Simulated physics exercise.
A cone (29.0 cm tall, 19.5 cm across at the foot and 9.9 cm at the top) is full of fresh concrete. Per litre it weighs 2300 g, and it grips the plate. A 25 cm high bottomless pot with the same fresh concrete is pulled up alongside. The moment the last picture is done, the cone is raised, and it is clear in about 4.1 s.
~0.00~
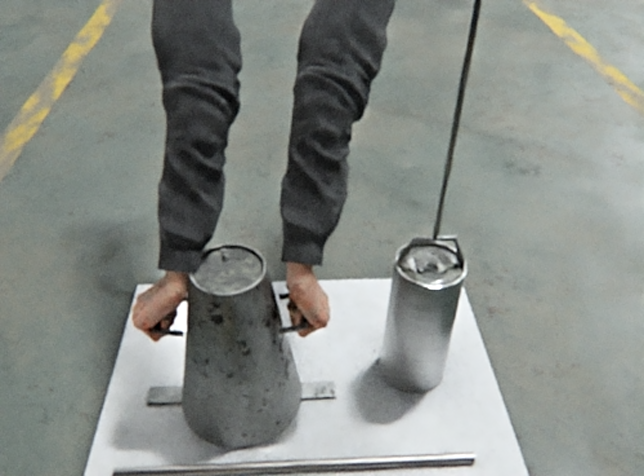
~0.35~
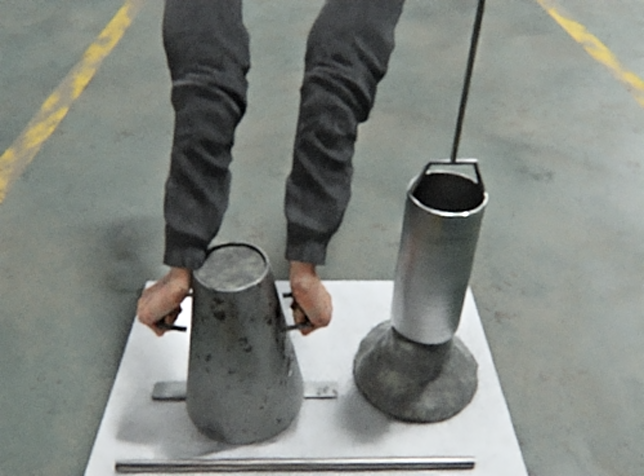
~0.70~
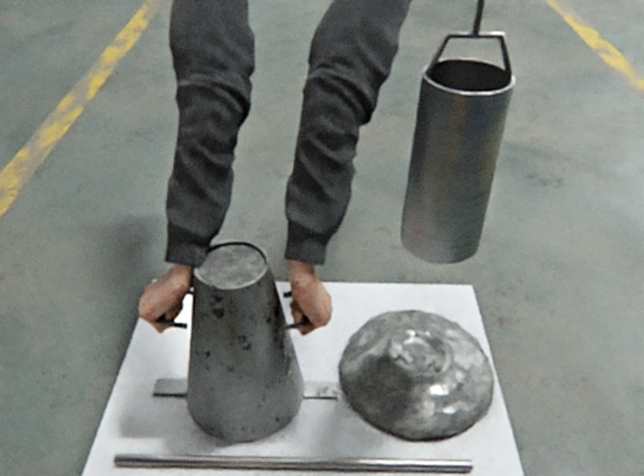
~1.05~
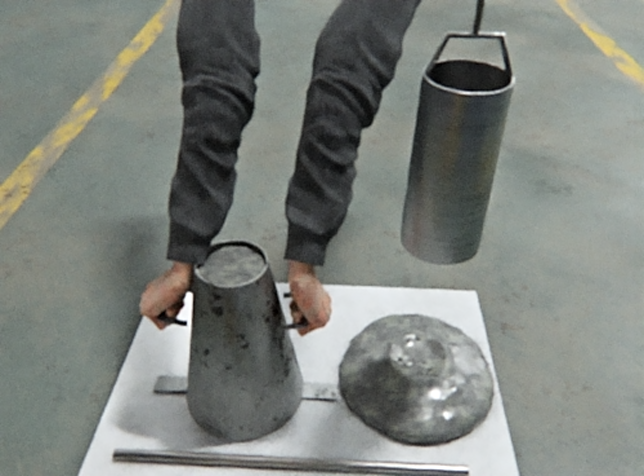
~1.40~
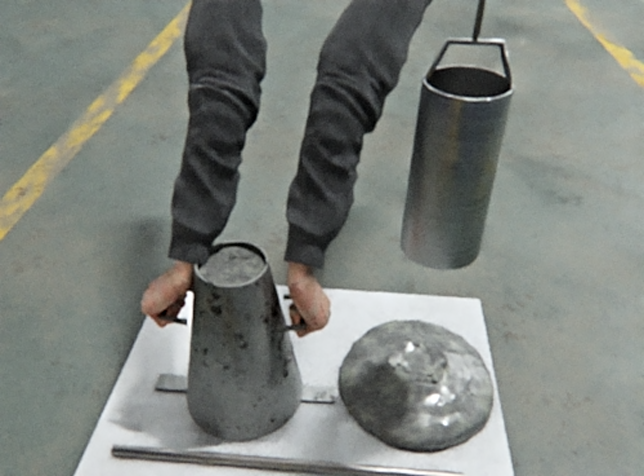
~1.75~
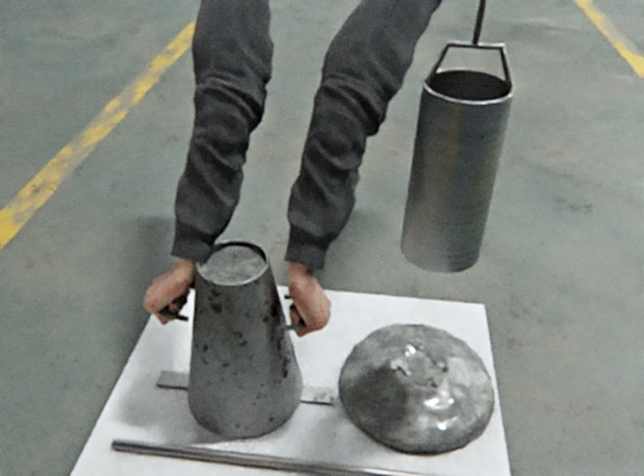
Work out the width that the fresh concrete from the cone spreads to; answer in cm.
Around 40 centimetres.
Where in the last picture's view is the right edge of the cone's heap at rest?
(358, 388), roughly.
After 2.8 s, the cone is up 7.0 cm; the fresh concrete has come down 19 cm to 9.8 cm and is 37 cm wide.
After 3.8 s, the cone is up 18 cm; the fresh concrete has come down 22 cm to 7.4 cm and is 40 cm wide.
After 4.8 s, the cone is up 29 cm; the fresh concrete has come down 22 cm to 7.4 cm and is 40 cm wide.
After 6.1 s, the cone is clear; the fresh concrete has come down 22 cm to 7.3 cm and is 40 cm wide.
After 6.5 s, at rest, the cone is clear; the fresh concrete has come down 22 cm to 7.3 cm and is 40 cm wide.
